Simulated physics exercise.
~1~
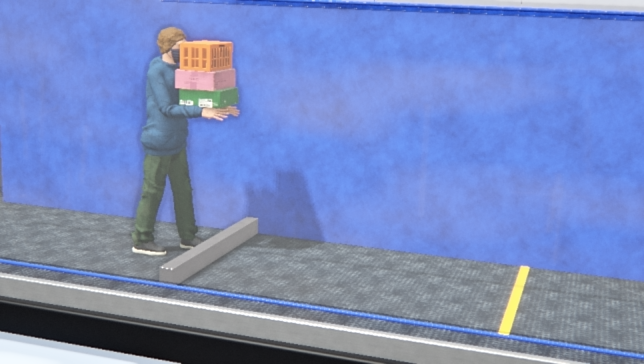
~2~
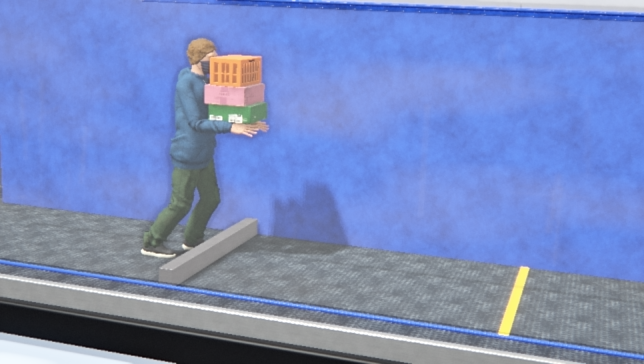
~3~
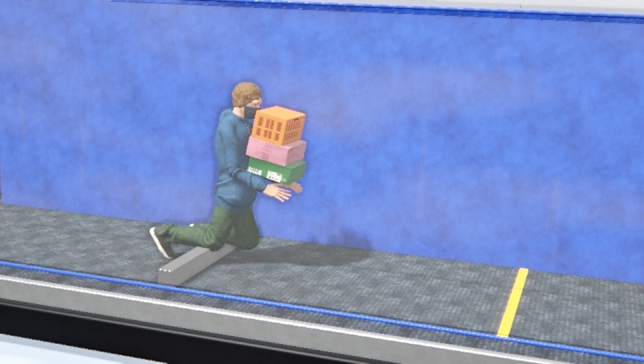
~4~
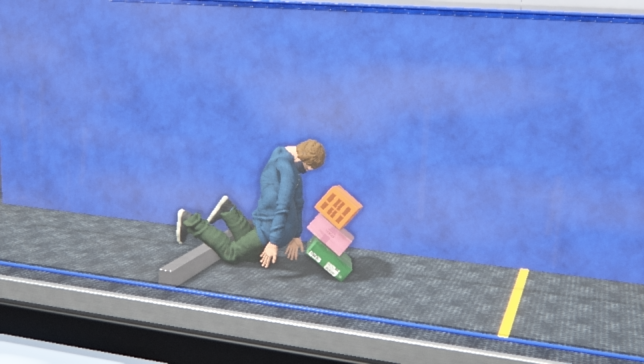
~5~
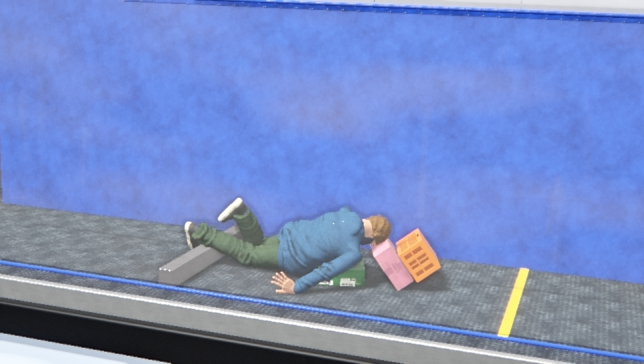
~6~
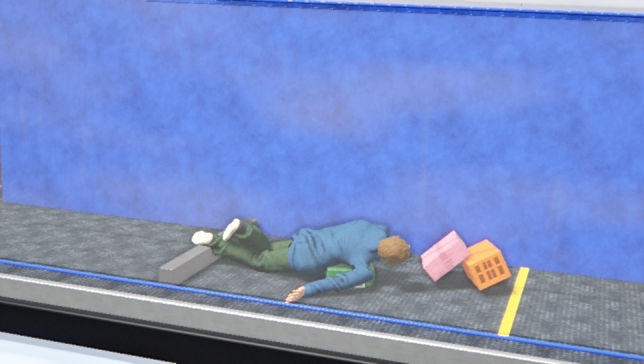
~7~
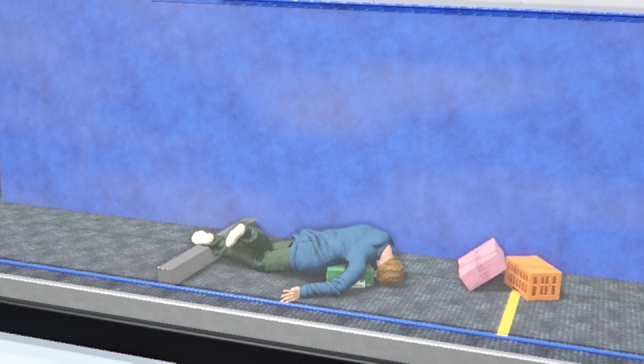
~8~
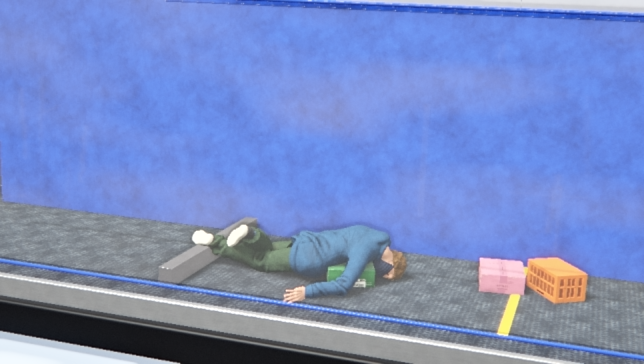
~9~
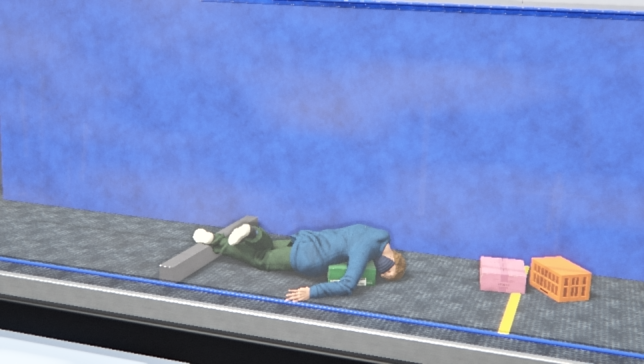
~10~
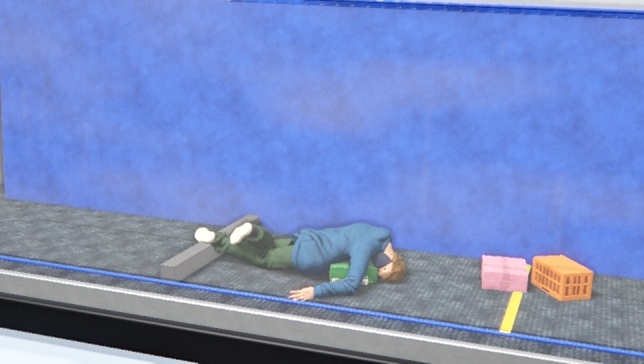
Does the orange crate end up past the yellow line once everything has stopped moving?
Yes, the orange crate tumbles ahead of the fallen person and comes to rest just beyond the yellow line.
A brown-haired person in a blue top and green trousers, holding an orange crate, a pink carton and a green parcel in a stack, tips to the right over a low grey rail. The slightly swaying side view shows a grey floor, a blue wall and a yellow line at right. The person sinks to the knees as the stack tilts and drops ahead, then slumps face down. The green parcel stays beneath the body while the other boxes tumble onward. The pink carton settles just short of the line, and the orange crate rests beyond it.
